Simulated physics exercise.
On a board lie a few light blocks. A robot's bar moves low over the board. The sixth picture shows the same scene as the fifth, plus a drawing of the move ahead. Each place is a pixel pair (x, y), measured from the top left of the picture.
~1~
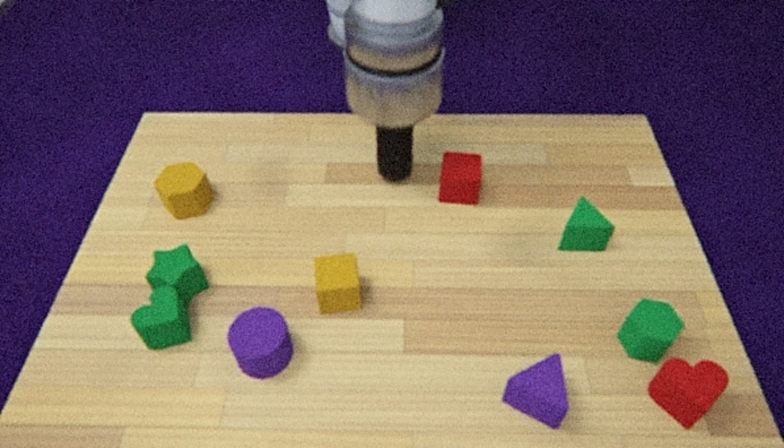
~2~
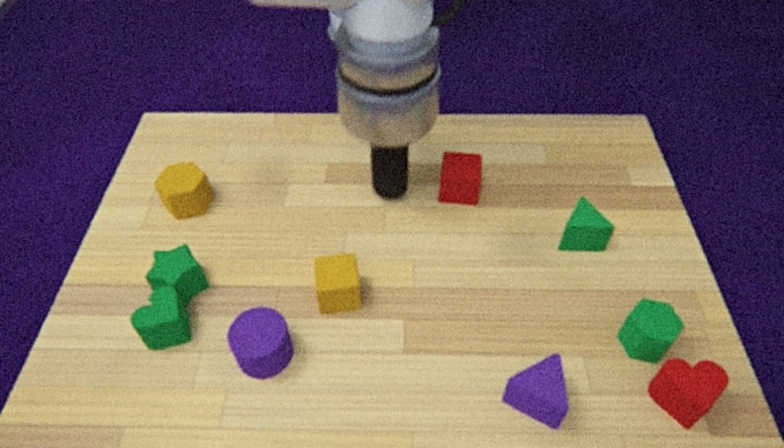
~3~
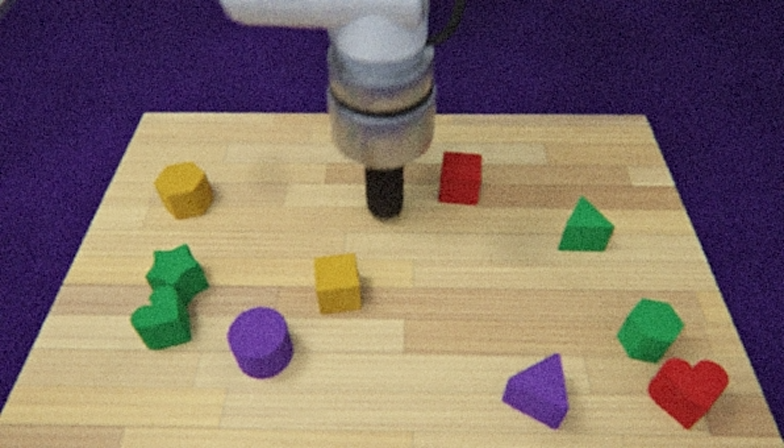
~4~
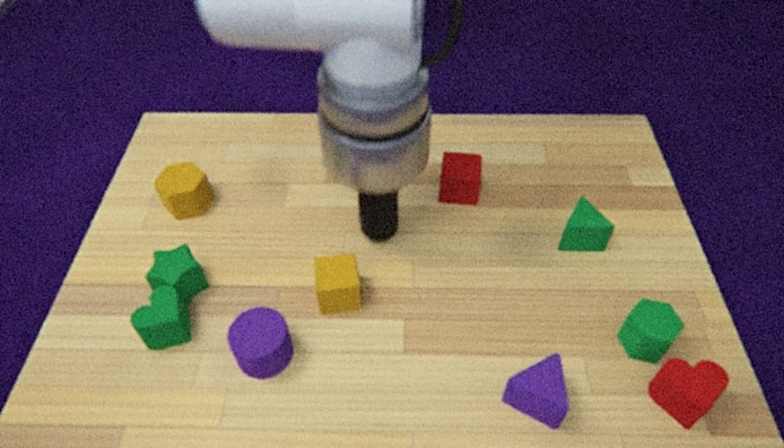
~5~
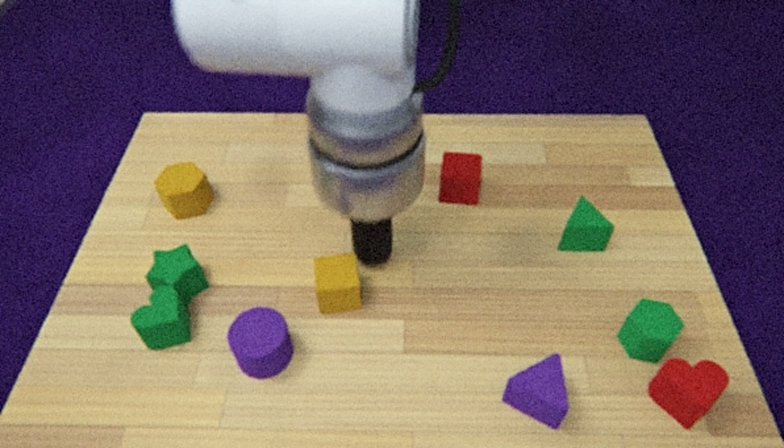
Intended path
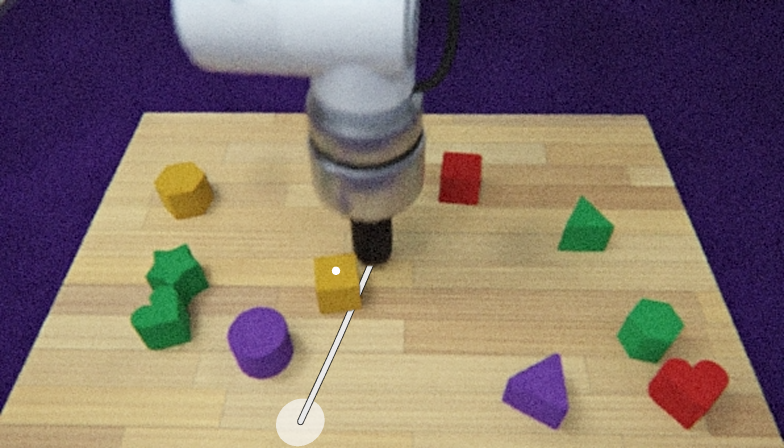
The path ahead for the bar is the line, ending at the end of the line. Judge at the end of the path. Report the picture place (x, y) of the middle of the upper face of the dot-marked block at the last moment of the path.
The top centre is at (283, 322).
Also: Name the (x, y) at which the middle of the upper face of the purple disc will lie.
In the picture, it is at (222, 337).
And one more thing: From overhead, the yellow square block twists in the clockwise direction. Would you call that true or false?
True
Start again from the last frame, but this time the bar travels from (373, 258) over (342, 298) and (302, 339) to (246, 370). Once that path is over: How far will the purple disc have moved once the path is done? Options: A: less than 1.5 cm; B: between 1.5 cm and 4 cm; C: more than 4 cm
Correct choice: C.
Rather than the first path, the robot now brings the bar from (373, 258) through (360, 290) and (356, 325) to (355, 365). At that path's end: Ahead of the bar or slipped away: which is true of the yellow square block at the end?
At that point it is off to one side or behind.
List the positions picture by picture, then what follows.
The first frame shows tip of the bar at (395, 169), middles of tops, purple disc at (257, 331), yellow square block at (336, 271).
The second frame shows bar at (390, 187), nothing pushed.
The third frame shows bar at (385, 206), nothing pushed.
The fourth frame shows bar at (379, 228), nothing pushed.
The fifth frame shows bar at (373, 252), purple disc at (257, 331), yellow square block at (336, 271).
The line goes in a line from (373, 258) to (300, 422); the dot is on the yellow square block.
What follows on the original path. One third of the way, bar at (352, 300); yellow square block at (303, 301), turned 45° clockwise.
Two thirds of the way, bar at (328, 354); purple disc at (223, 337); yellow square block at (283, 321), turned 115° clockwise.
At the end, bar at (299, 416); purple disc at (222, 337); yellow square block at (283, 322), turned 115° clockwise.
